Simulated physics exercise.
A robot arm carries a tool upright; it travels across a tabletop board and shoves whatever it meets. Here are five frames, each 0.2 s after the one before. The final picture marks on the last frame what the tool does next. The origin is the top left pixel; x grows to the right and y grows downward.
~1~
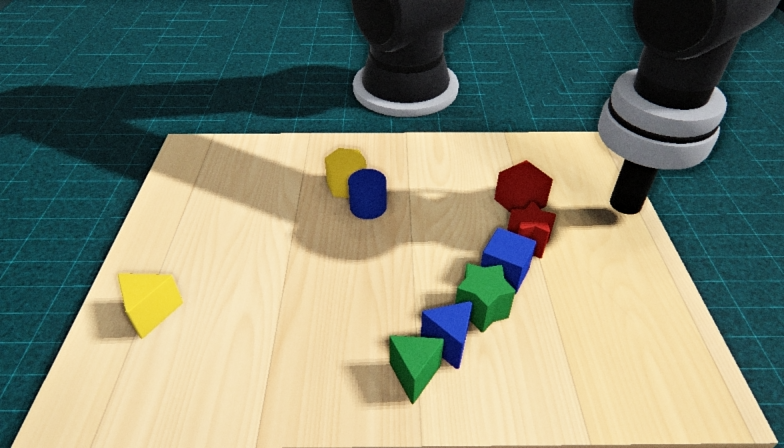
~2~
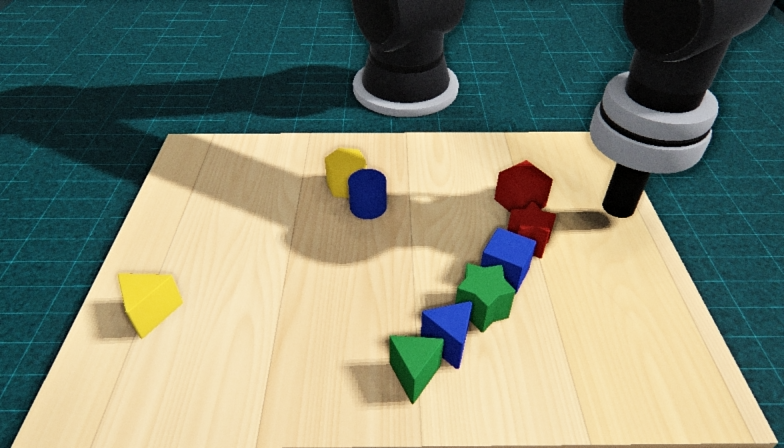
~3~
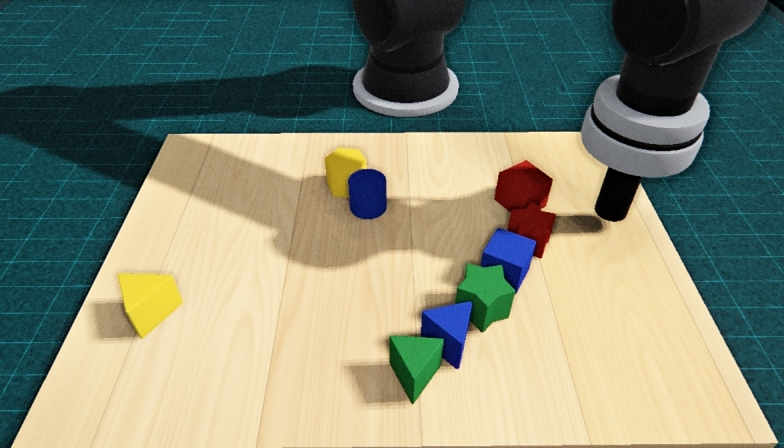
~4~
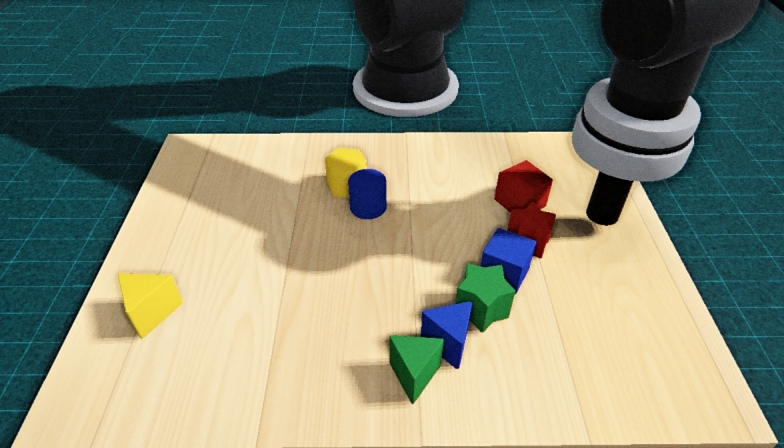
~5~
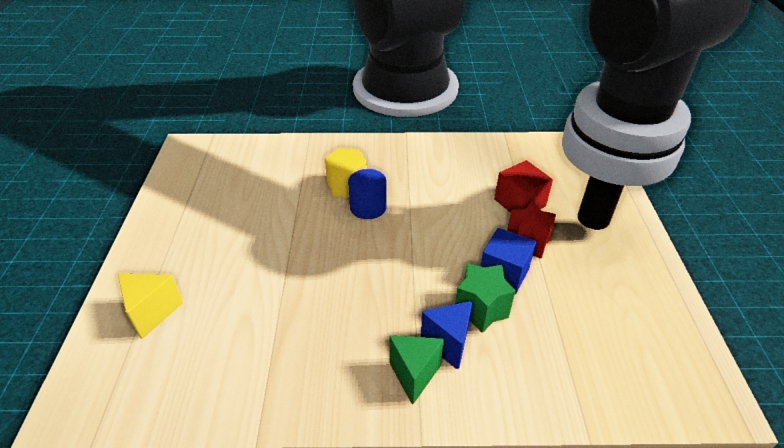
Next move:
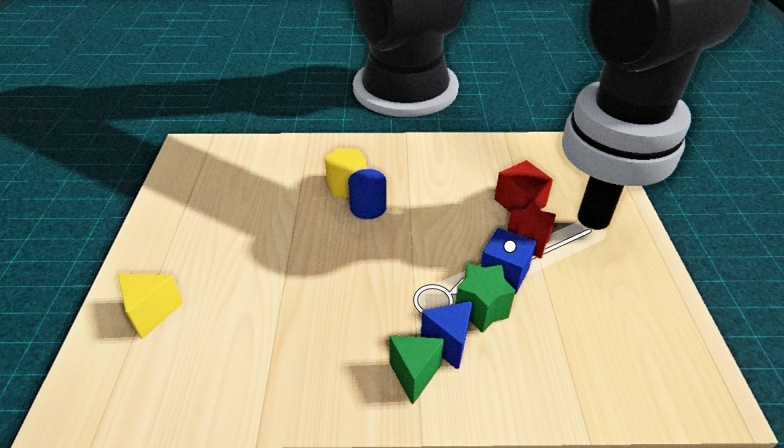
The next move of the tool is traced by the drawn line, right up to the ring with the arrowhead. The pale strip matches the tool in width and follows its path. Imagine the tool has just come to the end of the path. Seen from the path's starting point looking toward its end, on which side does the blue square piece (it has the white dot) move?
Right.
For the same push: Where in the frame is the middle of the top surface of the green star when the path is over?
The answer is (436, 311).
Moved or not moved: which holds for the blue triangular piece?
It leaves its spot.
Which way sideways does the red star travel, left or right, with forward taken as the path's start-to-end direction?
Measured against the direction from start to end, the red star shifts toward the right-hand side.
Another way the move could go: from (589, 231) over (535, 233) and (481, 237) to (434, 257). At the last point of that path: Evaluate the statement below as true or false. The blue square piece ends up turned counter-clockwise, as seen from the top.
The claim holds.
The line goes straight from (589, 231) to (433, 300); the dot is on the blue square piece.
On the path given first. One third of the way, tool (545, 241); red star (509, 218), turned 15° clockwise.
Two thirds of the way, tool (491, 265); green triangular piece (411, 356), turned 20° clockwise; blue triangular piece (451, 336), turned 15° clockwise; green star (454, 297), turned 70° anticlockwise; blue square piece (458, 259), turned 35° clockwise; red star (496, 218), turned 50° clockwise.
At the end, tool (434, 289); green triangular piece (410, 357), turned 25° clockwise; blue triangular piece (455, 346); green star (436, 311), turned 120° anticlockwise; blue square piece (395, 269), turned 75° clockwise; red star (496, 218), turned 50° clockwise.
